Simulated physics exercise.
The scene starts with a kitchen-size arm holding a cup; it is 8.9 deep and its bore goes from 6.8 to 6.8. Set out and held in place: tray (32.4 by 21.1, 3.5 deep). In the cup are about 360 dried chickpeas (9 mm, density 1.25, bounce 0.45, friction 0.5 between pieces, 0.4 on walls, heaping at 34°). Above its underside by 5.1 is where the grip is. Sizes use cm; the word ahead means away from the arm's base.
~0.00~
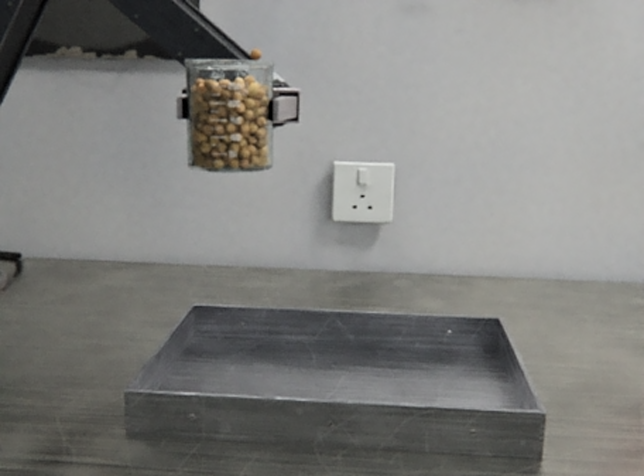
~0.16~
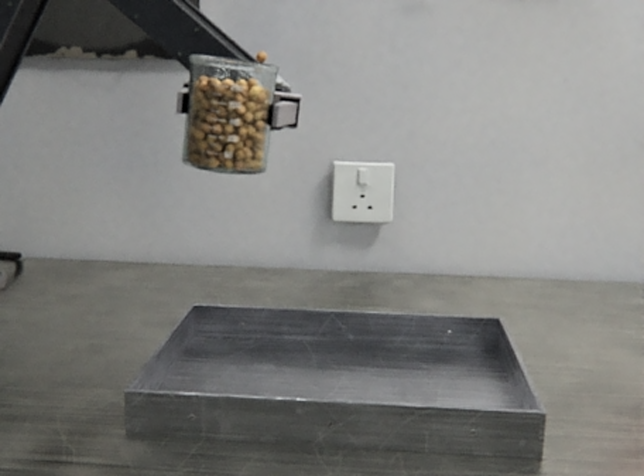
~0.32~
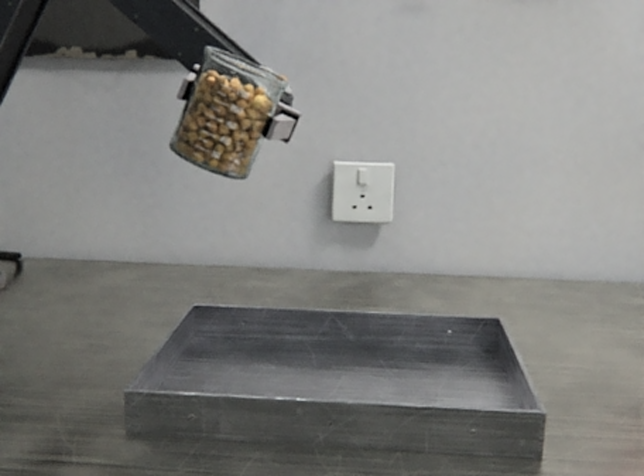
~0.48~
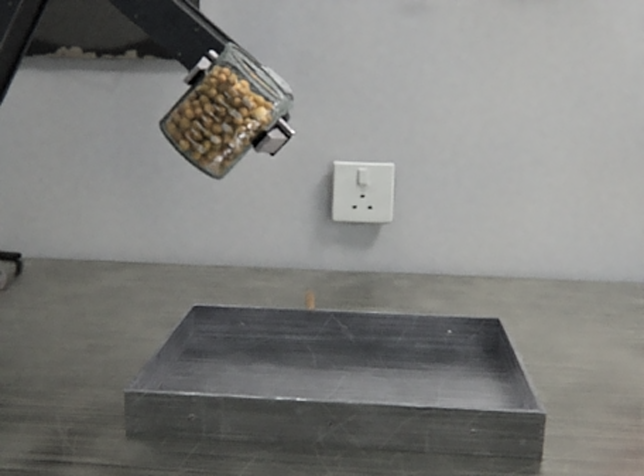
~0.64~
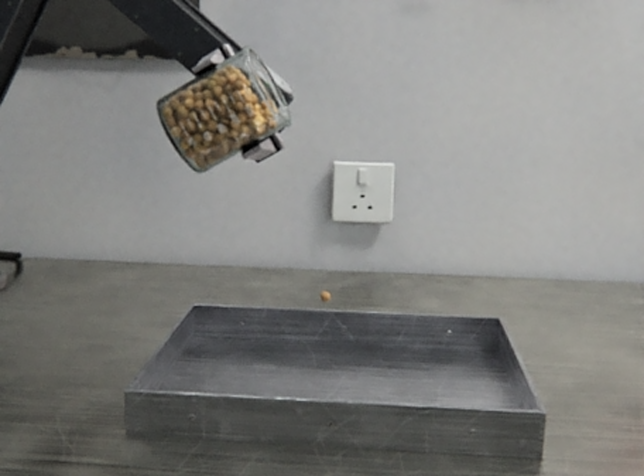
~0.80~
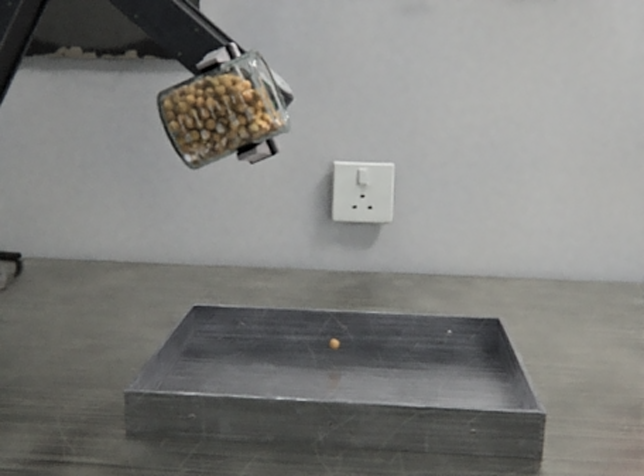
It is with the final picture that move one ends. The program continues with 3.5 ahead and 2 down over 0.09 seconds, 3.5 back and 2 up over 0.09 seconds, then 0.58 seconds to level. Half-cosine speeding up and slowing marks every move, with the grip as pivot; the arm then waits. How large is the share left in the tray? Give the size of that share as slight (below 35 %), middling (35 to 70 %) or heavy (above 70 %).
Slight.
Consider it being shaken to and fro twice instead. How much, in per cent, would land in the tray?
In that case some 25 per cent.
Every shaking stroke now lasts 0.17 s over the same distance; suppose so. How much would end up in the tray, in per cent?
In that case around 5 per cent.
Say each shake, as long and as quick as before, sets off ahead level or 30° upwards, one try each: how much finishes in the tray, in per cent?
Near 35 and 55 percent respectively.
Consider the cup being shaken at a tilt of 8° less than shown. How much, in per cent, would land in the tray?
Some 10 %.
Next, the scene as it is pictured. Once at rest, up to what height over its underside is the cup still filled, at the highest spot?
I'd put it at close to 8.5 centimetres.
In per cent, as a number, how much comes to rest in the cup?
Something like 85 percent ends there.
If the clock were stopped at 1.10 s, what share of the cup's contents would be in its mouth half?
About 35 percent.
After 1.10 s, tilted 59° forward, highest piece 27 above the table; 303 in the cup, 10 in the tray, 47 in flight or on a rim.
After 1.41 s, tilted 11° forward, highest piece 29 above the table; 302 in the cup, 58 in the tray.
After 1.76 s, level, highest piece 29 above the table; 302 in the cup, 58 in the tray.
After 2.81 s, level, highest piece 29 above the table; 302 in the cup, 58 in the tray.
In the end, 302 in the cup, 58 in the tray. That is 16 % in the tray.
